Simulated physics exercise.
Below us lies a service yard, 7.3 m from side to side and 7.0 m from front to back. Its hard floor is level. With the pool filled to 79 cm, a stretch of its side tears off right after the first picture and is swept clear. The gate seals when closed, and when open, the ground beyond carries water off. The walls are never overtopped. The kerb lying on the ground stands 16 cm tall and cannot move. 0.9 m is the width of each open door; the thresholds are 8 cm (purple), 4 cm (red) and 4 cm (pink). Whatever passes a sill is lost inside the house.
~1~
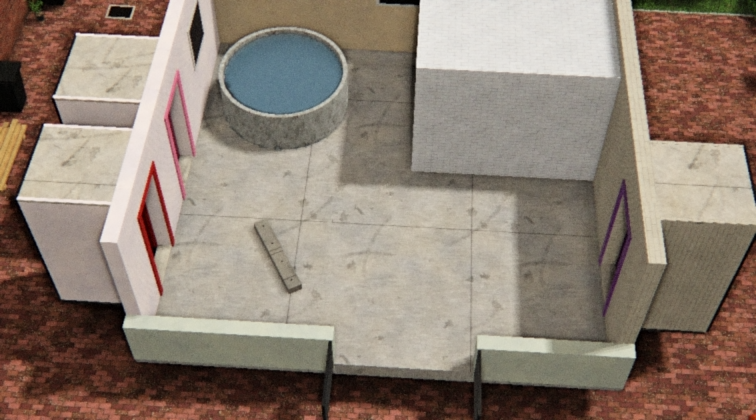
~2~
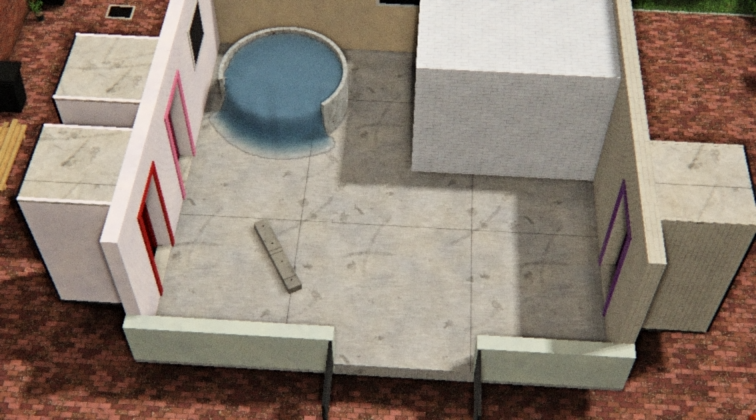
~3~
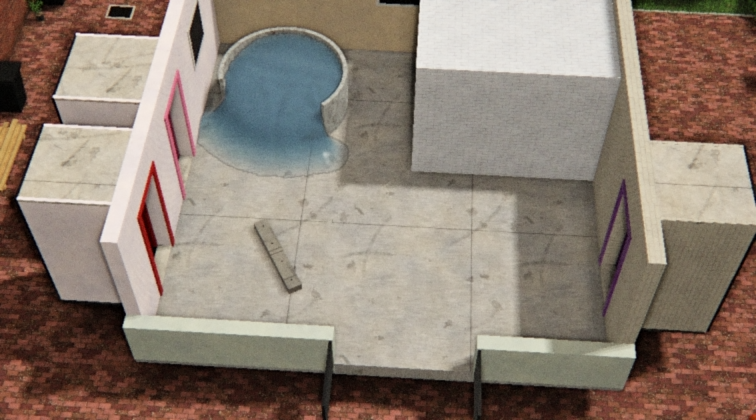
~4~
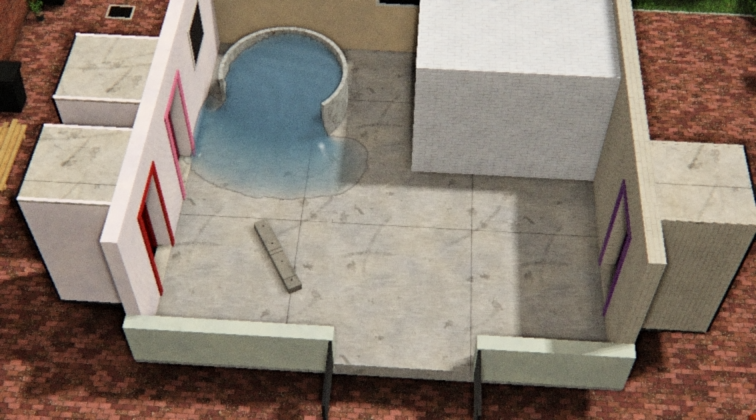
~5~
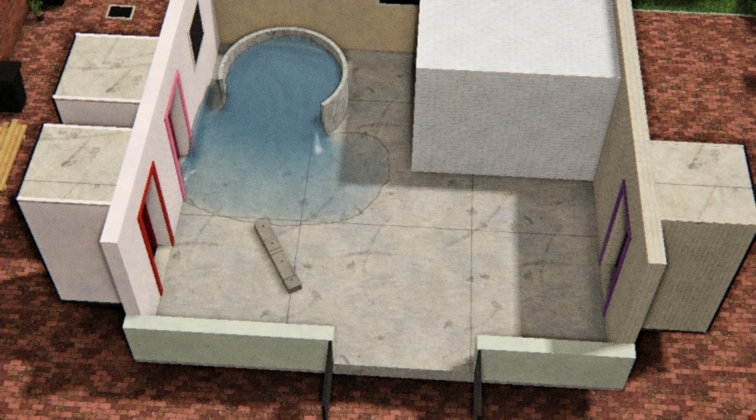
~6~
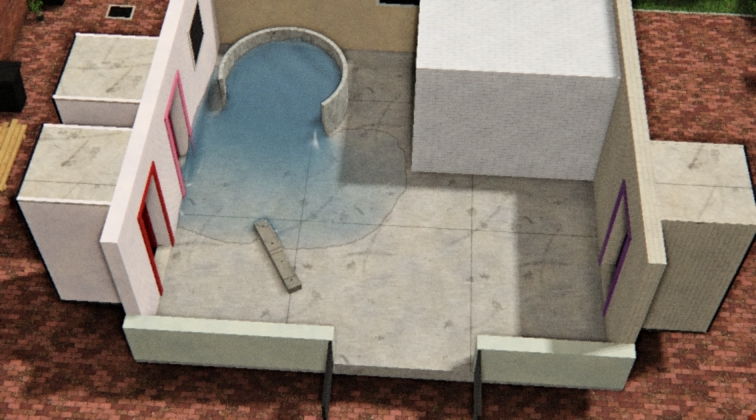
A walled yard with a level, pale stone floor is seen from high above. A round grey pool of blue water stands at the back left near pink and red doorways, with a big white block at the back right, a purple doorway on the right and a narrow slab on the floor. The pool's near side opens and water pours out, spreading forward and rightward until it reaches the slab.
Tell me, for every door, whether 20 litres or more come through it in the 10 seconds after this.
Purple door - 20 litres or more; red door - 20 litres or more; pink door - 20 litres or more.
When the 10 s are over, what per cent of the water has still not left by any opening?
Close to 64 in a hundred remains.
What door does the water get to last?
That would be the purple one.
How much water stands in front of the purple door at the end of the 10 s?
About 8.5 cm.
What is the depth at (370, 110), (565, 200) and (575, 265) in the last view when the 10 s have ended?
In that order: 2, 10 and 8 cm.
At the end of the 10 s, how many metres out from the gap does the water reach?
About 7.4 m.
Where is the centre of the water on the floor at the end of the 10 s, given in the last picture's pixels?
Its balance point sits around (390, 227).
A moment later water covers 55 % of the floor and is deepest (34 cm) near (196, 147); purple door not reached, red door 10 cm at the sill, 2 L in, pink door 19 cm at the sill, 80 L in.
Soon after water covers 65 % of the floor and is deepest (52 cm) near (162, 340); purple door not reached, red door 12 cm at the sill, 21 L in, pink door 16 cm at the sill, 148 L in.
Next water covers 65 % of the floor and is deepest (27 cm) near (151, 339); purple door not reached, red door 14 cm at the sill, 63 L in, pink door 10 cm at the sill, 201 L in.
Later on water covers 85 % of the floor and is deepest (18 cm) near (578, 365); purple door 16 cm at the sill, 22 L in, red door 12 cm at the sill, 174 L in, pink door 6 cm at the sill, 224 L in.
At the end water covers 95 % of the floor and is deepest (10 cm) near (588, 206); purple door 9 cm at the sill, 56 L in, red door 6 cm at the sill, 222 L in, pink door 5 cm at the sill, 234 L in.
